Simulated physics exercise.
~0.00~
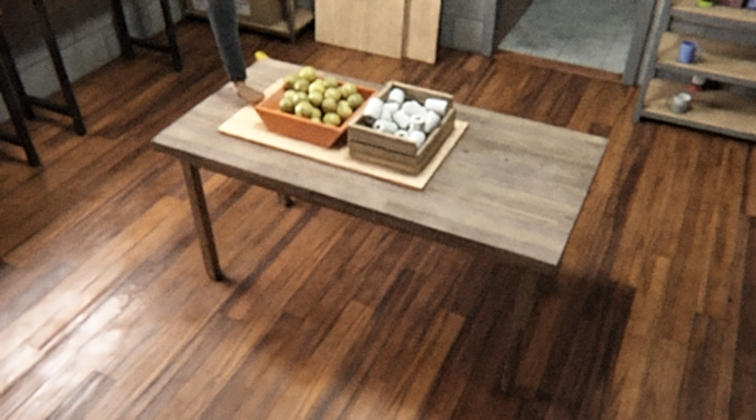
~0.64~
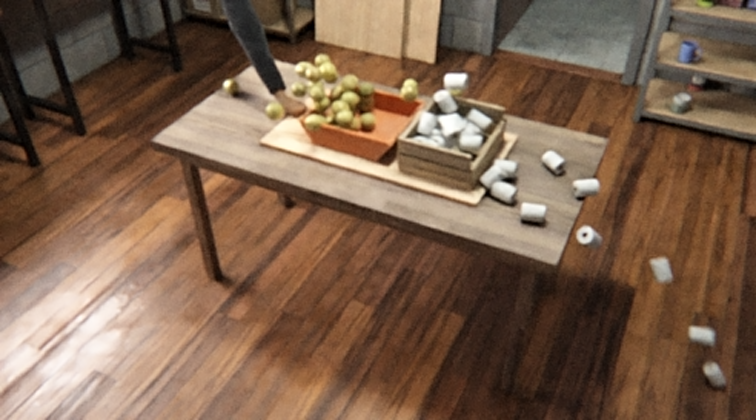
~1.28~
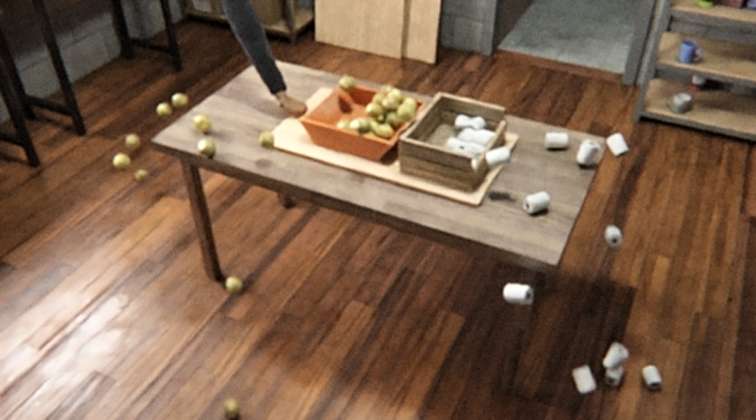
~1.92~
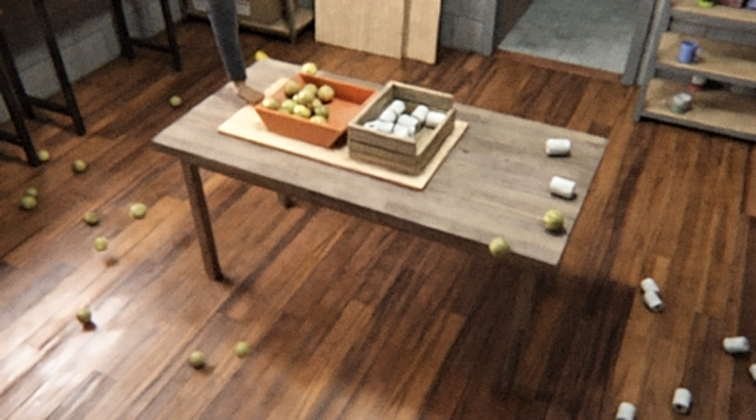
A hand at the far left edge of a grey-brown wooden table, seen from above in a room with a plank floor and shelves, shifts a pale board holding an orange container of yellow-green apples and, to its right, a wooden container of white paper rolls. The board slides right, and rolls spill over the right end while apples tumble out to the left. More apples and rolls drop to the floor. The board then returns left, leaving both containers partly emptied, apples and rolls scattered across the floor, and a few still on the table.
